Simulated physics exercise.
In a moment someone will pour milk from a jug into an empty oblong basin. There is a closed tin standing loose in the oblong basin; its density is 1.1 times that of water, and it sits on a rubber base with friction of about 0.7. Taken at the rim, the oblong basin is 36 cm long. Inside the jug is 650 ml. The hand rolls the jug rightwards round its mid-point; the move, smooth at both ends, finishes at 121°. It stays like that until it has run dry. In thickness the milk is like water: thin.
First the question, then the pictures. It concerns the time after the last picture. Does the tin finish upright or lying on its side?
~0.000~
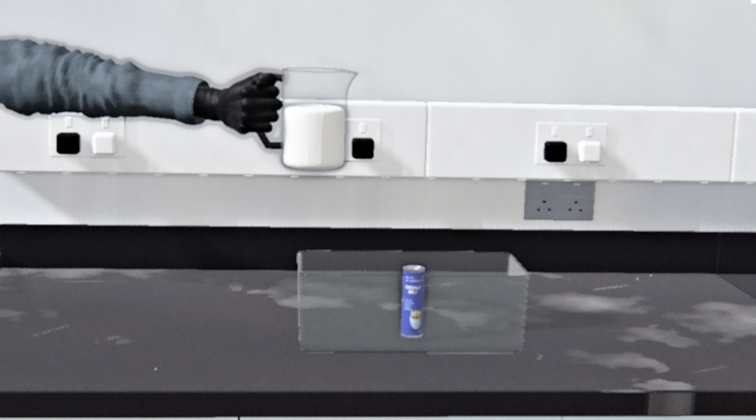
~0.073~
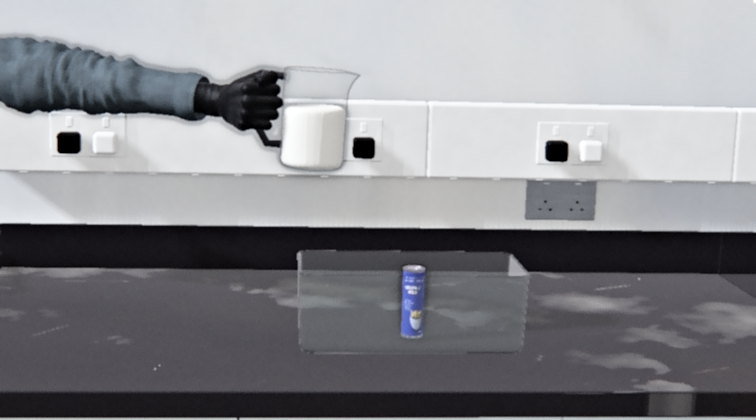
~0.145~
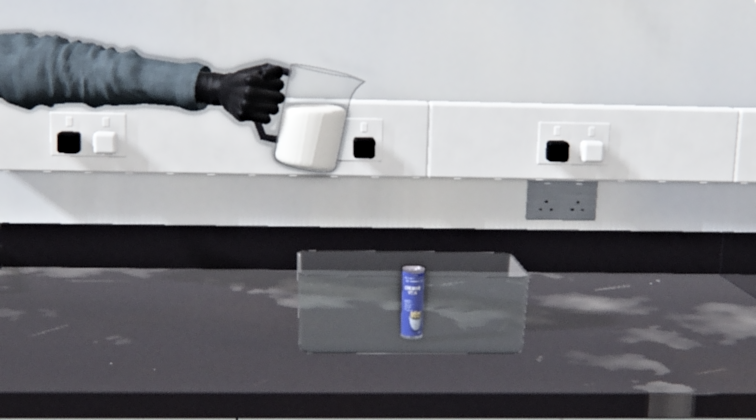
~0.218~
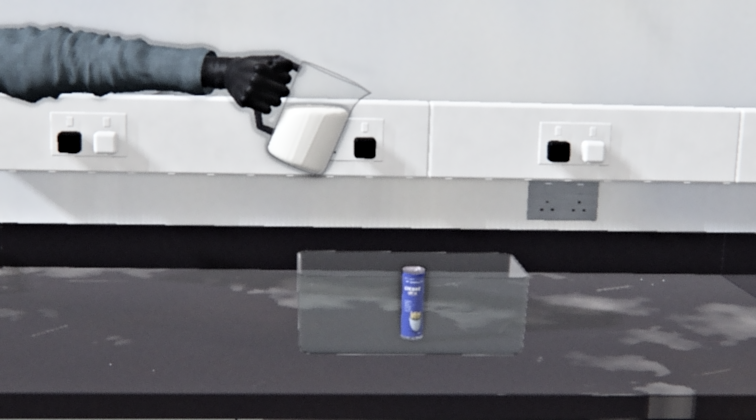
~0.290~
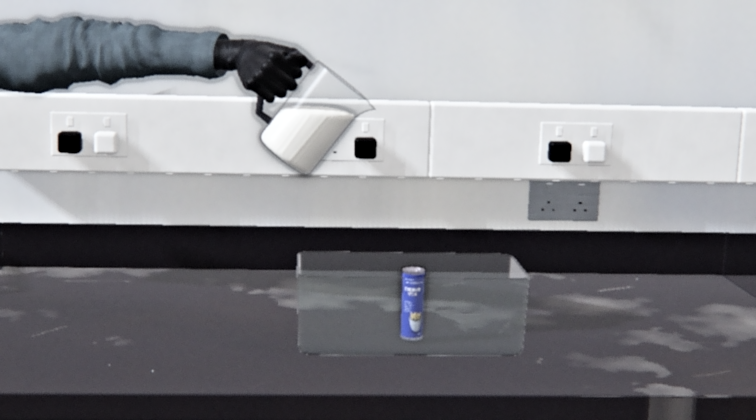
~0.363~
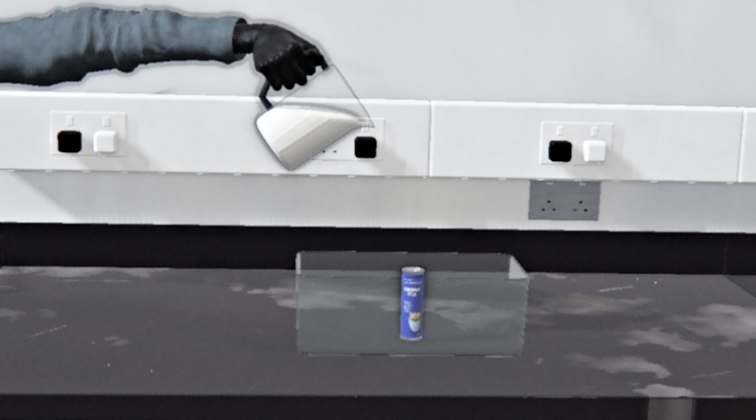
It finishes lying on its side.
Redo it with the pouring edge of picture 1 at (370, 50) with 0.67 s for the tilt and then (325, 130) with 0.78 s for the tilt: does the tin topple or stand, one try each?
In the first try it remains standing; in the second it remains standing.
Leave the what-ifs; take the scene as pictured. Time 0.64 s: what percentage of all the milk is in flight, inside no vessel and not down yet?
Near 36 per cent at that moment.
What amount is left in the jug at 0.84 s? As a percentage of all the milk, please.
I'd say some 8 per cent remains.
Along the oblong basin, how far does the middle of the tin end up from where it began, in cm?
Around 11.0 cm.
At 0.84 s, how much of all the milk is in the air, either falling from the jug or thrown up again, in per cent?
Close to 22 per cent.
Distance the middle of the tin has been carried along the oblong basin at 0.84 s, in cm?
Measured centre to centre, about 2 cm.
By 0.64 s the tilt is 111° and 59 per cent is still to pour; the tin stands where it began.
By 0.84 s the tilt is 121° and 8 per cent is still to pour; the tin stands 2 cm from where it began.
By 1.05 s the tilt is 121° and 0 per cent is still to pour; the tin lies on its side.
By 1.28 s the tilt is 121° and 0 per cent is still to pour; the tin lies on its side.
At rest the tin lies on its side.
